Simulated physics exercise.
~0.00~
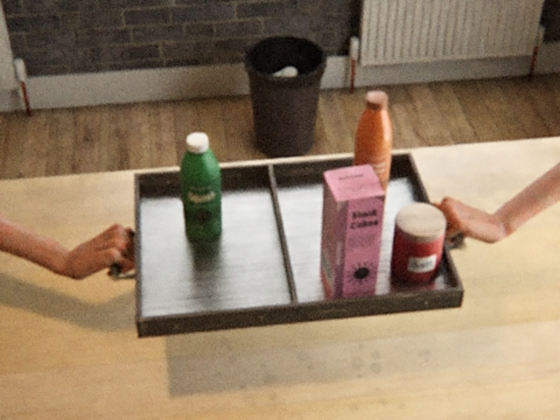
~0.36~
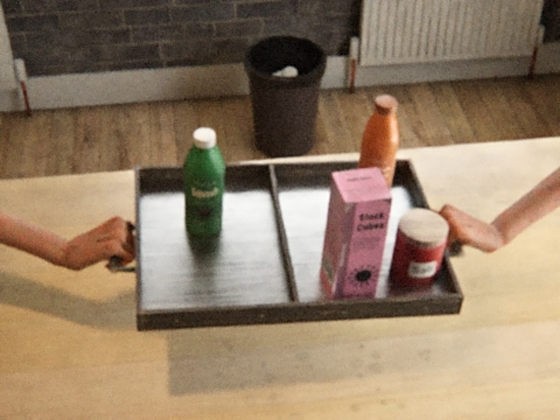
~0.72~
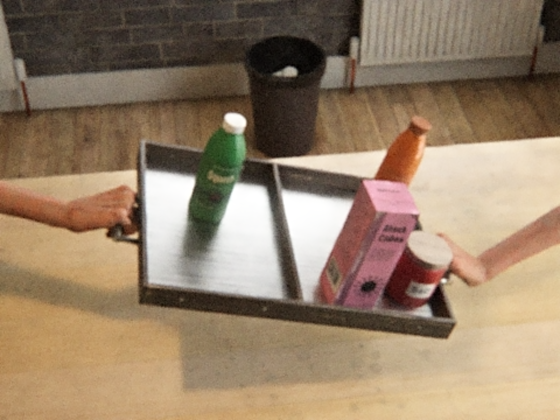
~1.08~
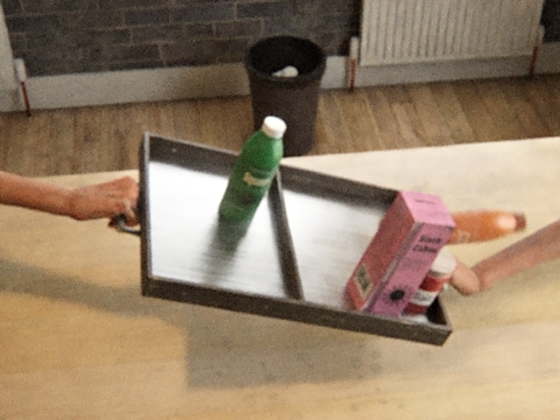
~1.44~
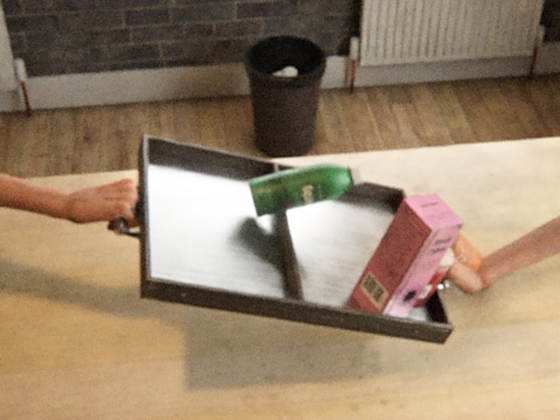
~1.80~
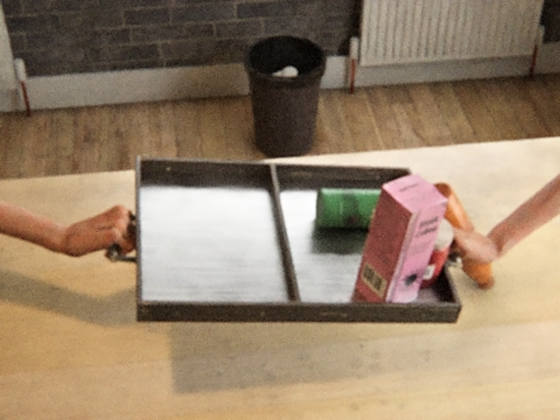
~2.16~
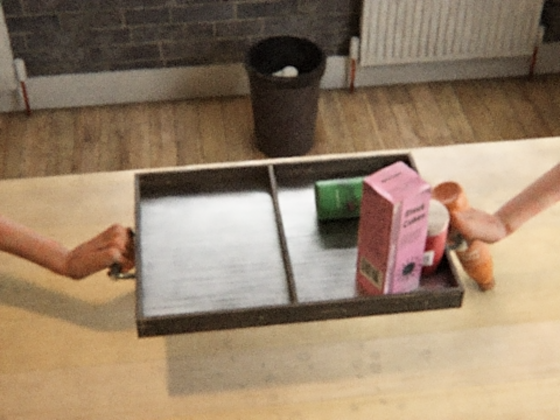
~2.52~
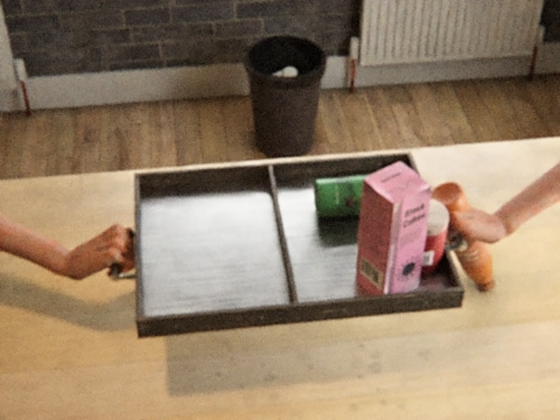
A dark tray with a raised rim and a middle bar is held above a wooden table by a hand at each end, carrying a green bottle, an orange bottle, a pink carton and a red jar. The tray tips down to the right, and the items lean that way. The orange bottle topples over the right edge, while the carton slides towards that side. Next the green bottle falls across the bar into the right half. The hands level the tray again, and the carton settles upright beside the standing jar. Finally the green bottle lies on its side, with the orange bottle off the tray by the right hand.
